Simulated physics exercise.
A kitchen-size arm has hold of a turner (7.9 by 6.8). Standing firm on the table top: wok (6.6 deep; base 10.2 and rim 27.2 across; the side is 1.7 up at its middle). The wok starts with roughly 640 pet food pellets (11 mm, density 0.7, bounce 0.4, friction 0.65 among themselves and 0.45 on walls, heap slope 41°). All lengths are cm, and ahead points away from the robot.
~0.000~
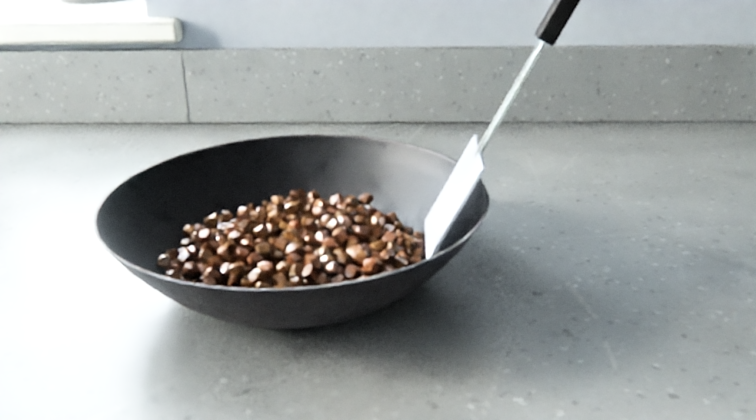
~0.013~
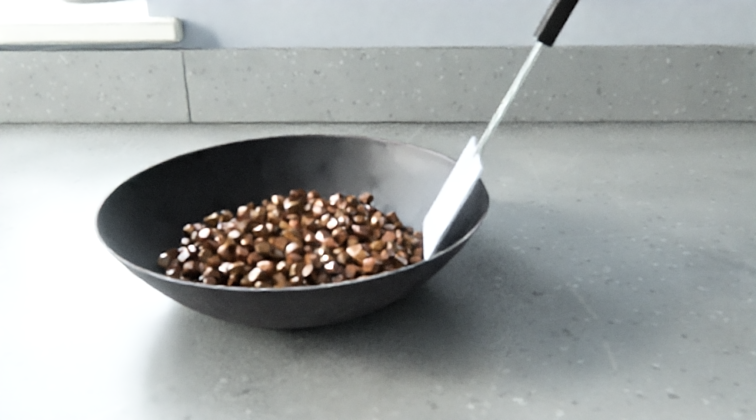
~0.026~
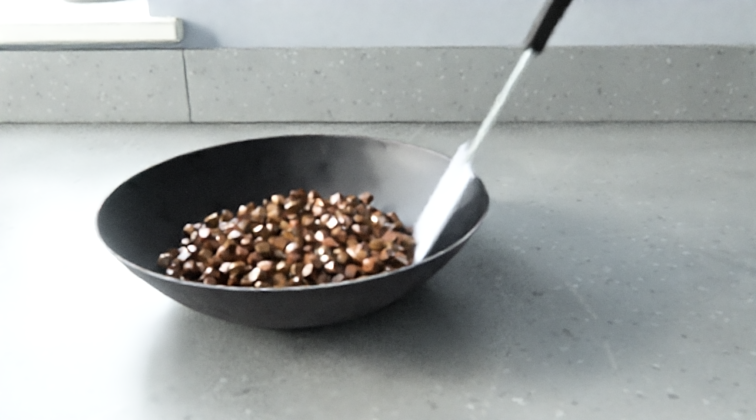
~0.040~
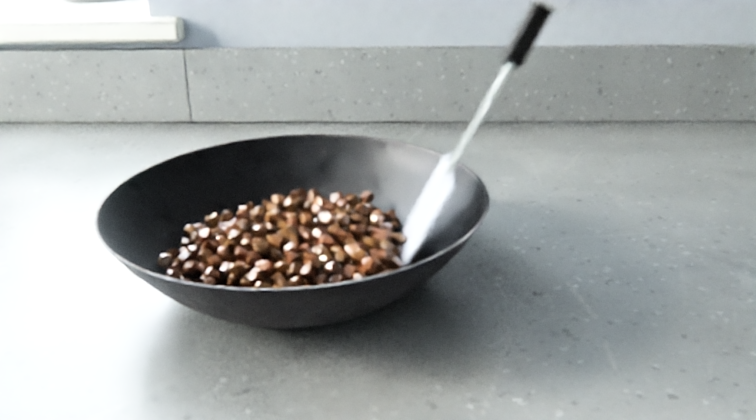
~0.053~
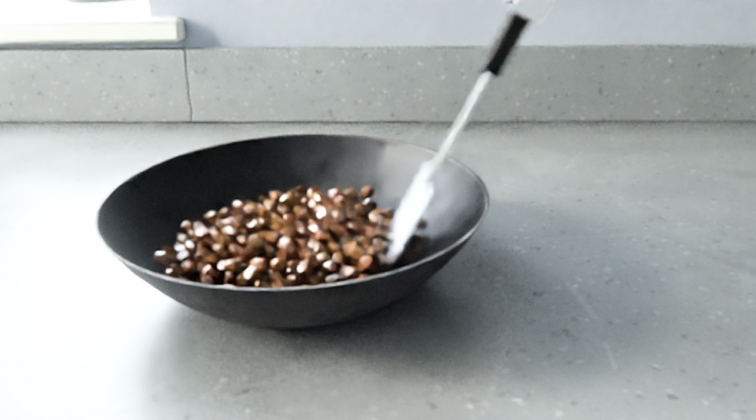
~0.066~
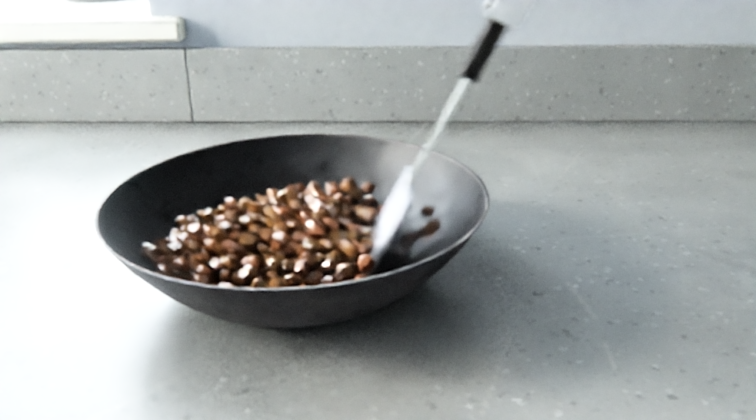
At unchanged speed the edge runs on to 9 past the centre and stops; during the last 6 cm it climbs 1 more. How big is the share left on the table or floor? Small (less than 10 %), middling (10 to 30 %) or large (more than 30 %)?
On the table or floor the share is large, more than 30 %.
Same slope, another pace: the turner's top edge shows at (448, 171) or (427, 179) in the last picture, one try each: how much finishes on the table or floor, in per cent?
Some 20 and 35 per cent.
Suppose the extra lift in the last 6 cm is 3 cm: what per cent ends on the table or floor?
About 40 per cent.
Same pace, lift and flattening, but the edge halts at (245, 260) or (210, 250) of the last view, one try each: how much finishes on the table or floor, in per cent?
About 5 and 25 per cent.
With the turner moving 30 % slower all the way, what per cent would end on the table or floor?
Then about 30 per cent.
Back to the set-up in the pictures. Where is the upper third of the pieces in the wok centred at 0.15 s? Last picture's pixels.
At about (189, 210).
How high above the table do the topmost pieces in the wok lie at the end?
Some 6.0 cm.
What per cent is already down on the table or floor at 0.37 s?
Roughly 10 per cent.
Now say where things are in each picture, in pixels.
The first frame shows the turner top edge at (480, 150), sloping 63°; upper third of the load around (295, 242), from x 165 to 420, top at y 195; 642 in the wok.
The second frame shows the turner top edge at (478, 152), sloping 63°; upper third of the load around (295, 242), from x 165 to 420, top at y 195.
The third frame shows the turner top edge at (468, 159), sloping 63°; upper third of the load around (295, 242), from x 165 to 415, top at y 195.
The fourth frame shows the turner top edge at (449, 170), sloping 63°; upper third of the load around (298, 239), from x 165 to 415, top at y 195.
The fifth frame shows the turner top edge at (429, 178), sloping 63°; upper third of the load around (290, 235), from x 160 to 425, top at y 190.
The sixth frame shows the turner top edge at (409, 183), sloping 63°; upper third of the load around (287, 232), from x 150 to 435, top at y 185; 642 in the wok.
After 0.11 s, sloping 63°, highest piece 14 above the table; 640 in the wok, 2 on the blade or in flight.
After 0.15 s, sloping 63°, highest piece 22 above the table; 638 in the wok, 4 on the blade or in flight.
After 0.37 s, sloping 63°, highest piece 38 above the table; 380 in the wok, 53 on the table or floor, 209 on the blade or in flight.
After 1.42 s, sloping 63°, highest piece 7 above the table; 379 in the wok, 263 on the table or floor.
In the end, 379 in the wok, 263 on the table or floor. That is 41 % on the table or floor.
